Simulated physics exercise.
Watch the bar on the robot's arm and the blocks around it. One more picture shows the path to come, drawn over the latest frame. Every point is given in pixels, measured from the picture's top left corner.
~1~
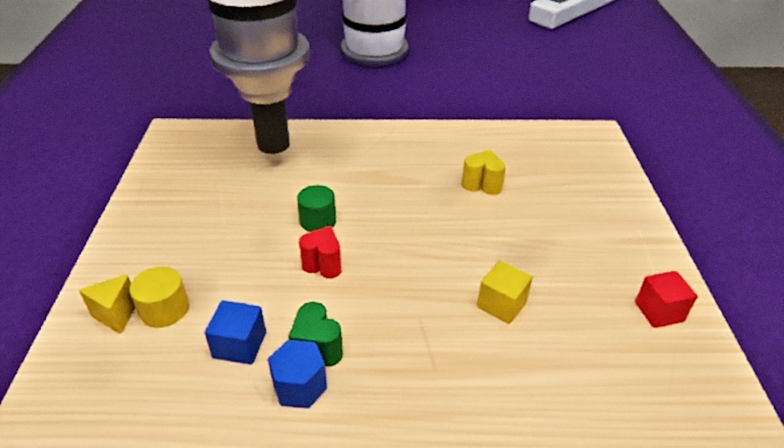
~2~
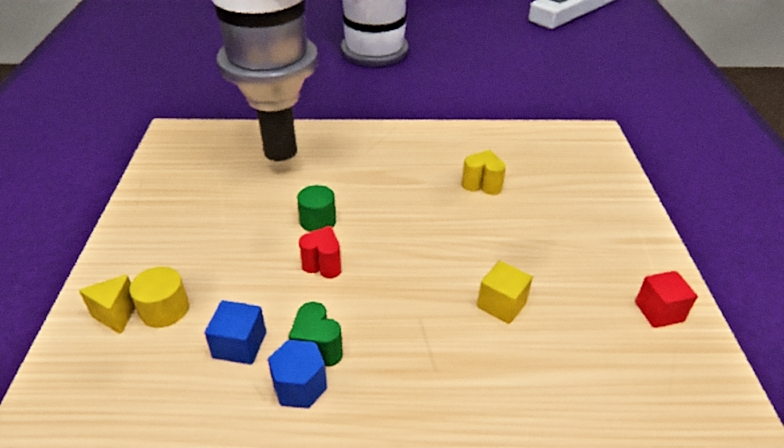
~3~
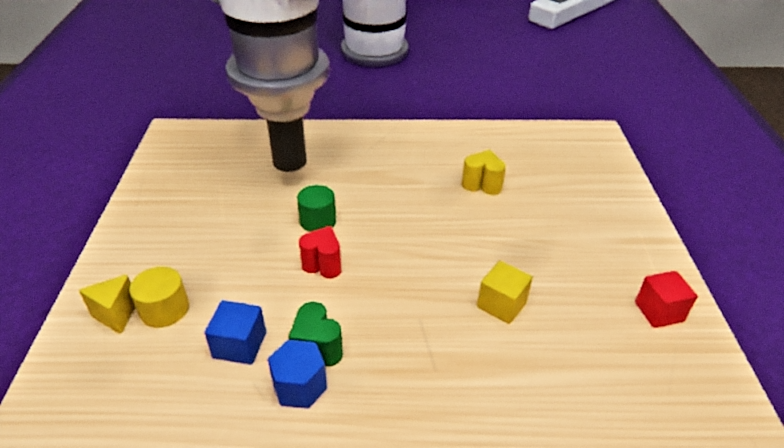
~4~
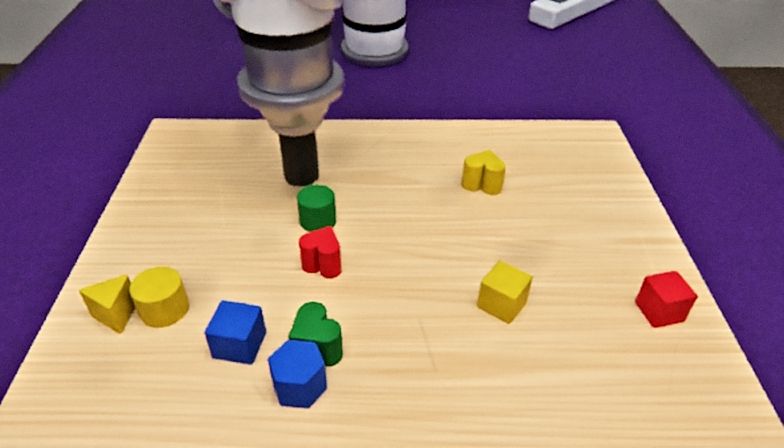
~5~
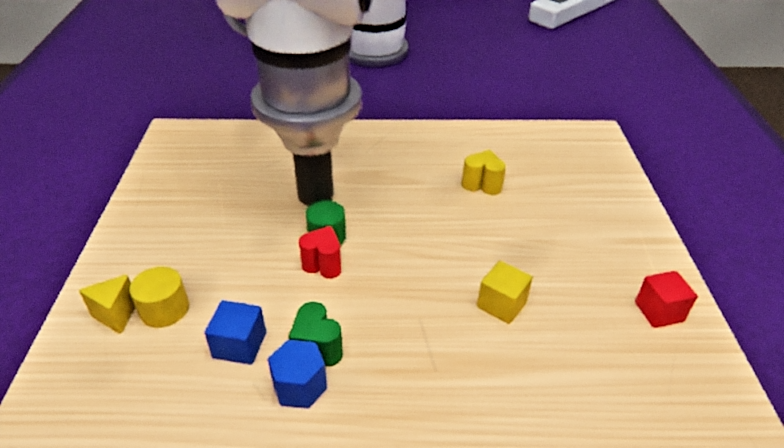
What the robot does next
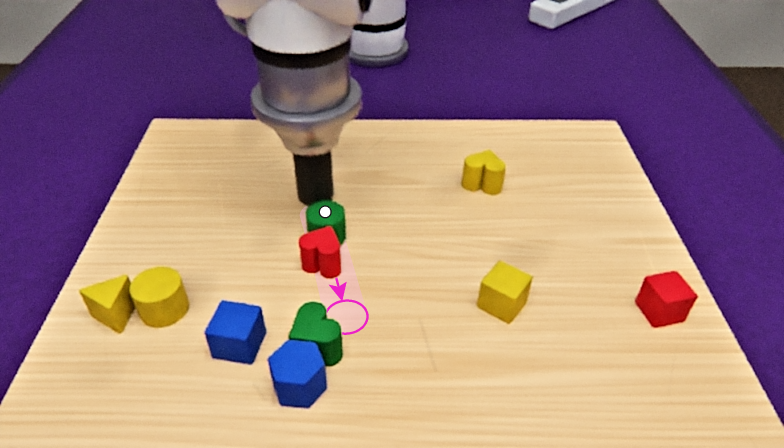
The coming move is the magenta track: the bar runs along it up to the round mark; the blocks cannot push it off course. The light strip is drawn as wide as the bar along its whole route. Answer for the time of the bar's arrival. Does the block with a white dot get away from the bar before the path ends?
Yes, that is how it ends up.
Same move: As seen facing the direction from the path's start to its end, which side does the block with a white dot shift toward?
The shift goes left.
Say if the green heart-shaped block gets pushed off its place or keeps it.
That block will leave its spot.
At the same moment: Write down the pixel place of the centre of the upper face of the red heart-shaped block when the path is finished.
The centre of its top face lies at (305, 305).
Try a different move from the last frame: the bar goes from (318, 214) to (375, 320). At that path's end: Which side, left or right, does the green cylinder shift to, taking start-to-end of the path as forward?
Facing from start to end, it shifts left.
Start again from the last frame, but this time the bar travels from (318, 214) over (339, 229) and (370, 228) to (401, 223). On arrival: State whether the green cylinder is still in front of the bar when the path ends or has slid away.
It will get left beside or behind the bar.
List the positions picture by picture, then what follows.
In the first frame, tip of the bar (274, 145), middles of tops, blue six-sided block (296, 361), green heart-shaped block (314, 323), red heart-shaped block (321, 240), green cylinder (316, 196).
In the second frame, bar (281, 152), nothing pushed.
In the third frame, bar (290, 163), nothing pushed.
In the fourth frame, bar (302, 177), nothing pushed.
In the fifth frame, bar (316, 196), blue six-sided block (296, 361), green heart-shaped block (314, 323), red heart-shaped block (321, 240), green cylinder (325, 212).
The line goes from (318, 214) to (346, 317); the dot is on the green cylinder.
The first path, step by step. One third of the way, bar (326, 226); red heart-shaped block (323, 264), turned 65° clockwise; green cylinder (345, 242).
Two thirds of the way, bar (335, 260); red heart-shaped block (320, 283), turned 90° clockwise; green cylinder (369, 270).
At the end, bar (345, 298); blue six-sided block (292, 376), turned 30° anticlockwise; green heart-shaped block (285, 337), turned 35° anticlockwise; red heart-shaped block (303, 307), turned 180° clockwise; green cylinder (390, 291).
